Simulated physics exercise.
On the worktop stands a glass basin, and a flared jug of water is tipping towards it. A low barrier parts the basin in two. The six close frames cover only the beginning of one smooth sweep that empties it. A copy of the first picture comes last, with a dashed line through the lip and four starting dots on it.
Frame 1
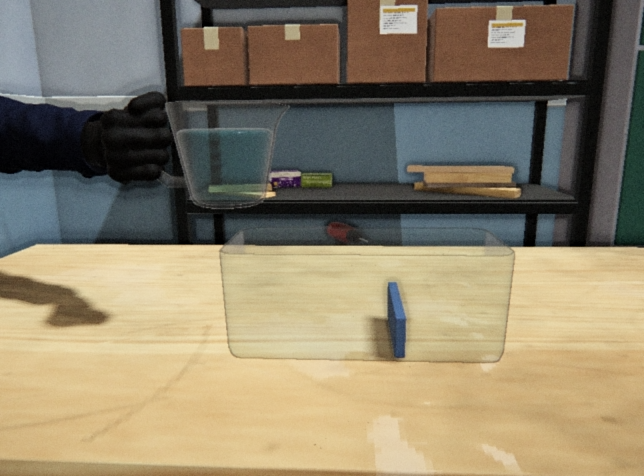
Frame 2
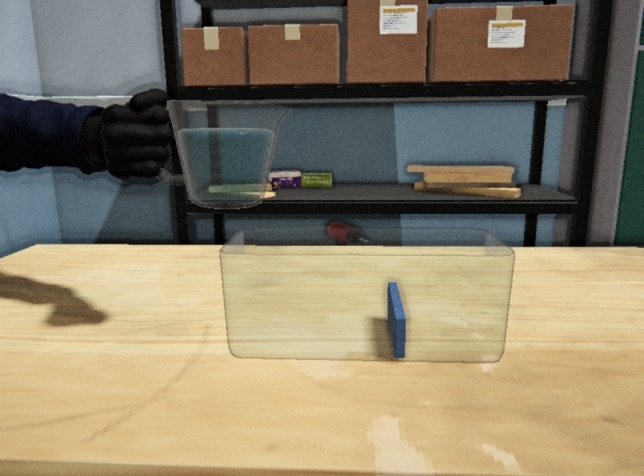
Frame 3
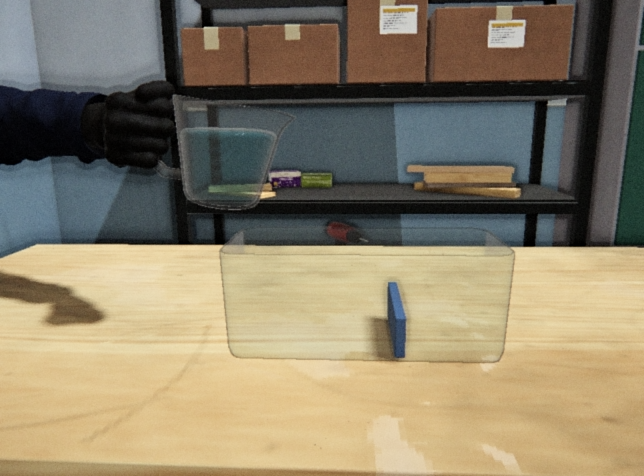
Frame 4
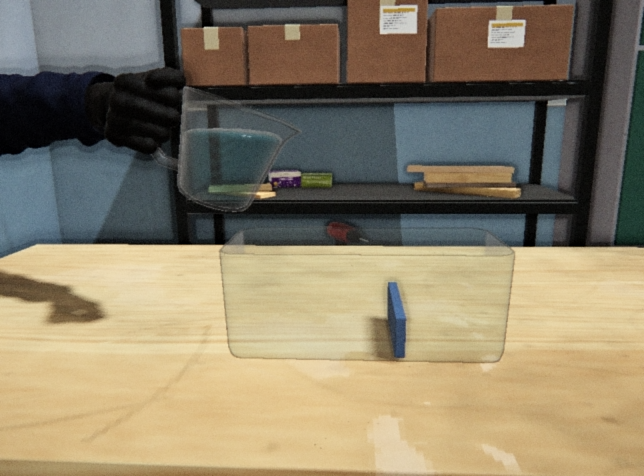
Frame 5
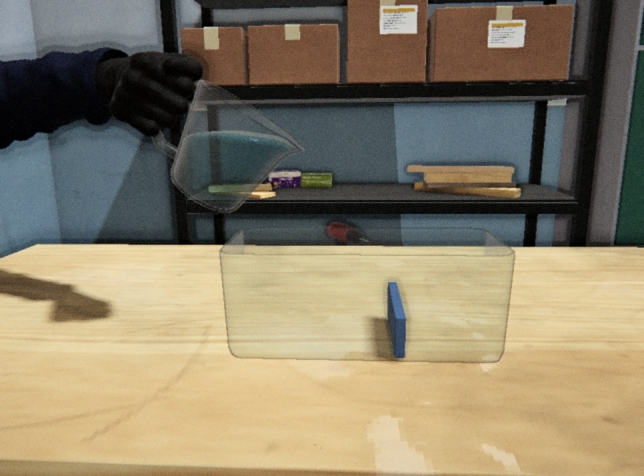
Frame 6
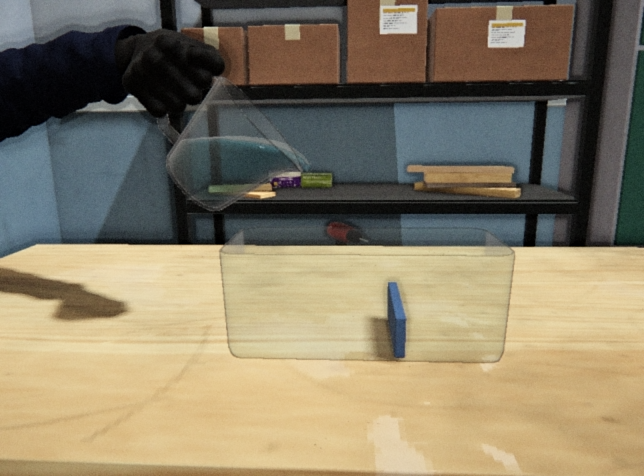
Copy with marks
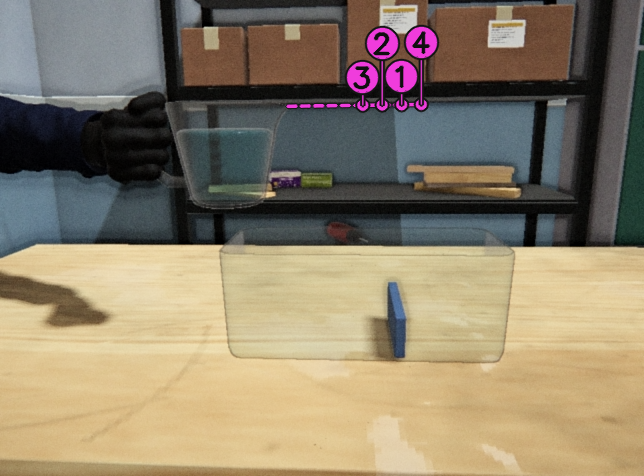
A clear jug of water, held upright by a black-gloved hand above the left side of a glass basin with a low blue barrier inside, barely moves at first. The hand then rises and tilts the jug rightward, gradually, then more steeply, until the water reaches over its lip.
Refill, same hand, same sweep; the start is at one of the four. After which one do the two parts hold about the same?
The answer is place 3.
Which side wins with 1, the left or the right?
The right one.
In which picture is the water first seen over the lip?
Picture 6.
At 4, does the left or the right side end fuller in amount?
The right side.
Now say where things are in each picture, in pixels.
In the first picture, upright, lip at (288, 106); basin from (229, 354) to (503, 359); top of the wall at (396, 298); nothing has left yet.
In the second picture, tipped about 2°, lip at (289, 109); nothing has left yet.
In the third picture, tipped about 9°, lip at (294, 117); nothing has left yet.
In the fourth picture, tipped about 20°, lip at (300, 131); nothing has left yet.
In the fifth picture, tipped about 33°, lip at (303, 149); nothing has left yet.
In the sixth picture, tipped about 49°, lip at (301, 170); water is over the lip, down to (306, 171).
On the marked copy, 1 at (401, 104); 2 at (382, 105); 3 at (362, 105); 4 at (421, 104).
If 1 is chosen, about 11 % ends left of the wall and 87 % right of it; 3 % is lost outside.
If 2 is chosen, about 22 % ends left of the wall and 76 % right of it.
If 3 is chosen, about 58 % ends left of the wall and 41 % right of it.
If 4 is chosen, about 18 % ends left of the wall and 79 % right of it; 3 % is lost outside.
